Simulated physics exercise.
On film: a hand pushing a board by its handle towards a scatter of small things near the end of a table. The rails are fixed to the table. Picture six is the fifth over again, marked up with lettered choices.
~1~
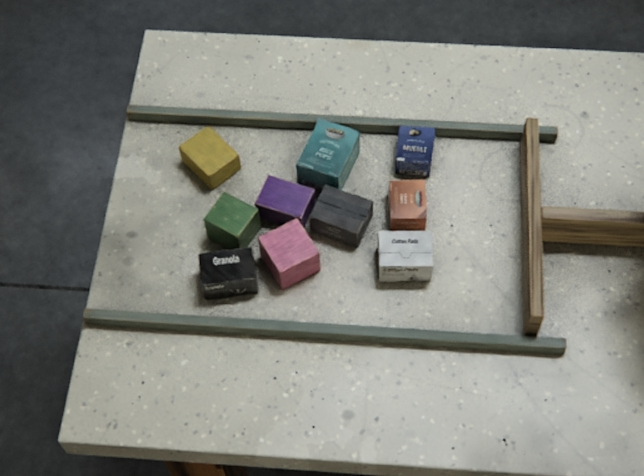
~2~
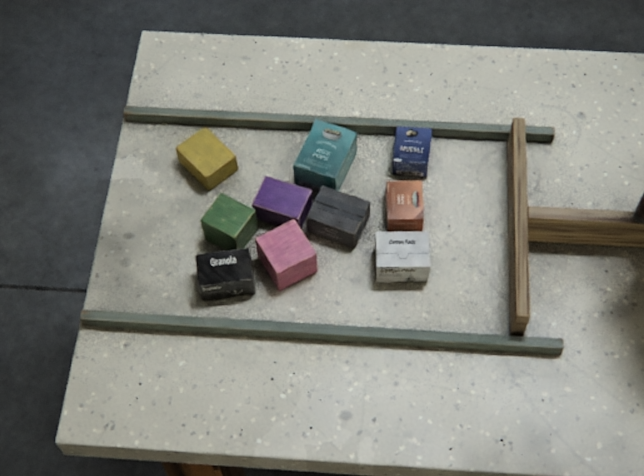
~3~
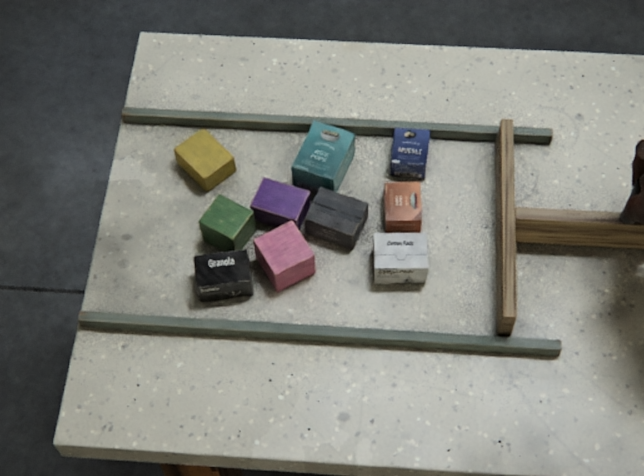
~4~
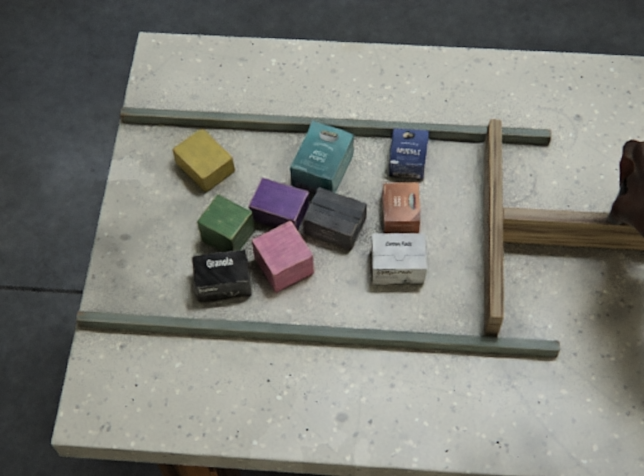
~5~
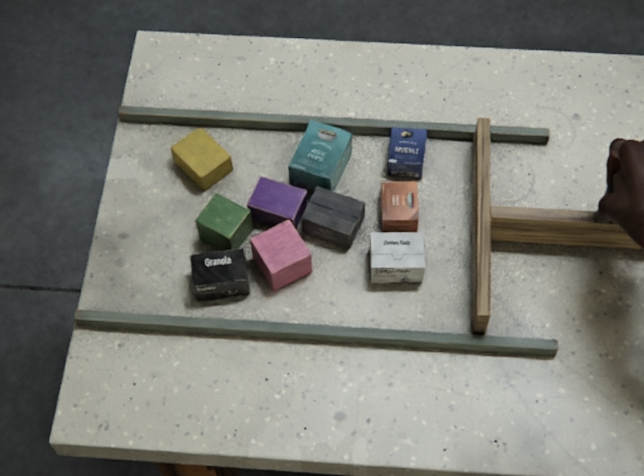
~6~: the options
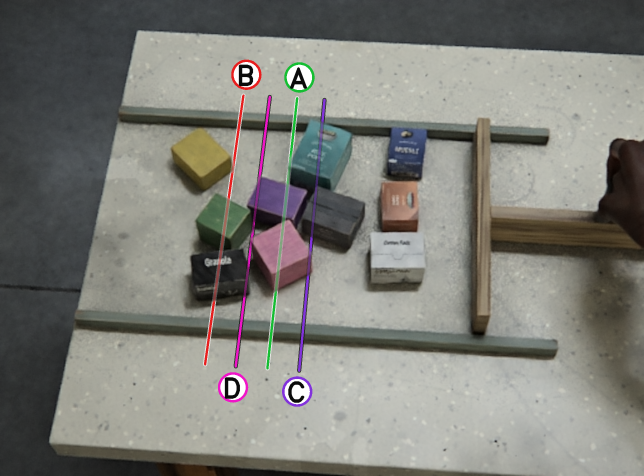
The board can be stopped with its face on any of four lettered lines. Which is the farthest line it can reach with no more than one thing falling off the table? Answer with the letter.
No farther than B.
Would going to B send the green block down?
By then, no.
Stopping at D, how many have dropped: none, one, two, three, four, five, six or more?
The count is none.
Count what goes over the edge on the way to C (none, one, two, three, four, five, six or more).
By then, none.
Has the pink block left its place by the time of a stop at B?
By then, yes.
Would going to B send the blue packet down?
No.
On the copy, A at (283, 223); B at (226, 220); C at (313, 225); D at (254, 222).
On B. First, board (391, 205); blue packet (369, 151); purple block (264, 200).
Then, board (297, 200); yellow block (163, 141); black packet (160, 283).
Finally, board (228, 196); green block (104, 215); purple block (117, 179); none fallen.
By contrast, A is within the limit but short; C is within the limit but short; D is within the limit but short.
